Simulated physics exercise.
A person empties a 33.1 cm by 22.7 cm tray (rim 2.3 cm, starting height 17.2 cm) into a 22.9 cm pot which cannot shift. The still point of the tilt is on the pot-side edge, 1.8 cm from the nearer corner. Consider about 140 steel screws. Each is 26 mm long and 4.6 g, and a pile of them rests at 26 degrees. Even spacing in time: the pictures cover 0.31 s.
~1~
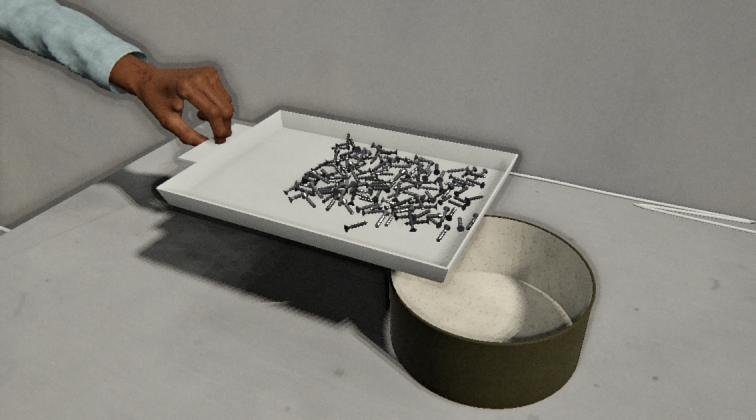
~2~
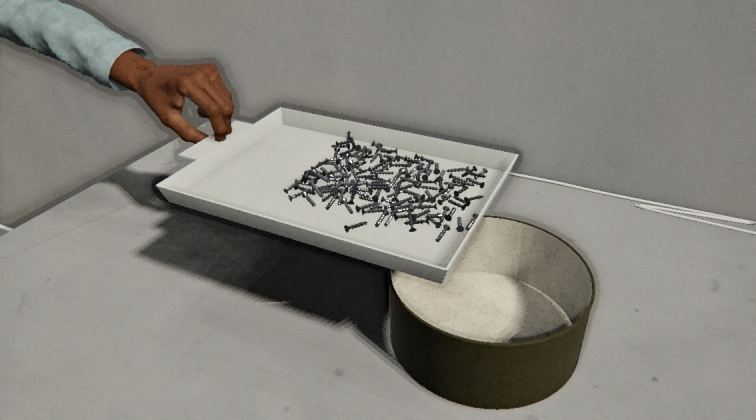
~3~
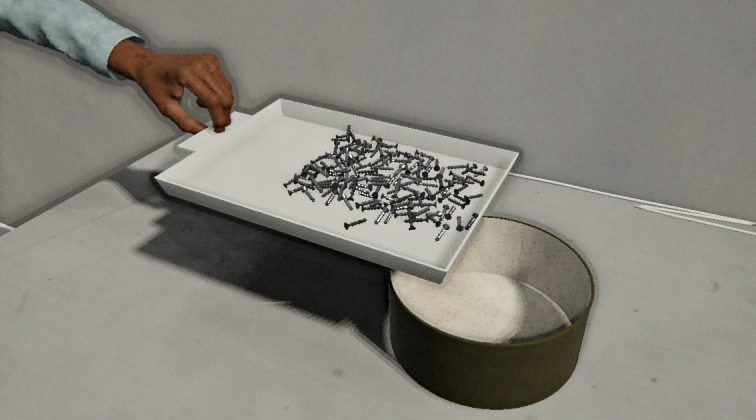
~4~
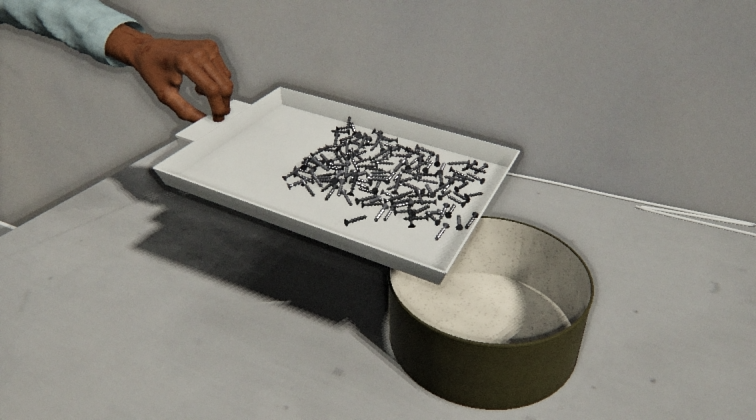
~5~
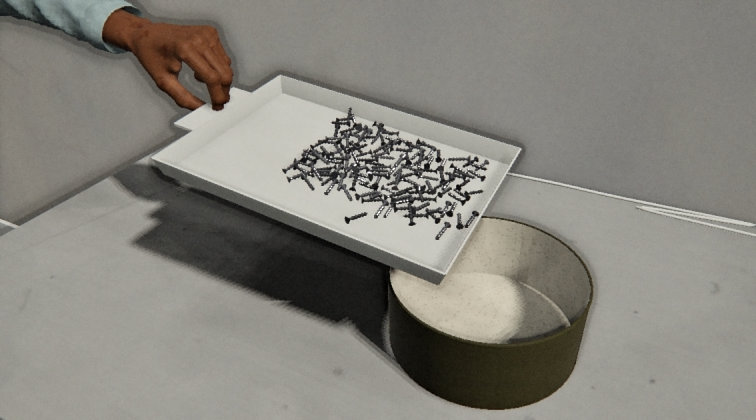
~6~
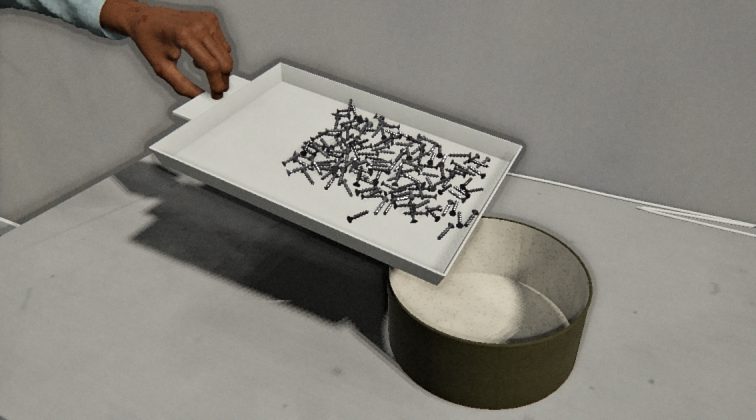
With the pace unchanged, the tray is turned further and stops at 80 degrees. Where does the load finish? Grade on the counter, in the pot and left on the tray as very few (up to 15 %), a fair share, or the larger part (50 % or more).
Counter: The larger part; pot: A fair share; left on the tray: Very few.
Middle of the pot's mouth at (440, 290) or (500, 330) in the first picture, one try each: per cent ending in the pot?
First try about 80 per cent, second try about 100 per cent.
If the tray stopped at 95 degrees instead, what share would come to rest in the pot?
Around 20 per cent, then.
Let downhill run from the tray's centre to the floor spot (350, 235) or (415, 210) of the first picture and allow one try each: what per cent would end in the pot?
0 and 85 %.
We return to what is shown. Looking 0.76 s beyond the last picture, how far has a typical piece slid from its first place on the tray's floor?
Roughly 11 cm.
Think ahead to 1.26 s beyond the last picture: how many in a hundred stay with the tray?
Some 100 per cent of the load.
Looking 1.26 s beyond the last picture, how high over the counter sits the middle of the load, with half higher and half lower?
Height: Around 22 cm.
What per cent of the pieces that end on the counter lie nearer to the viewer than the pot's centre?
Share: Some 100 %.
Then, 0.76 s after the last picture, tilt 43 degrees; the tray holds 100 %, the pot 0 %.
Then, 1.26 s after the last picture, tilt 64 degrees; the tray holds 100 %, the pot 0 %.
Then, 1.83 s after the last picture, tilt 80 degrees; the tray holds 20 %, the pot 20 %.
In the end, counter 65 %, pot 30 %, tray 5 %.
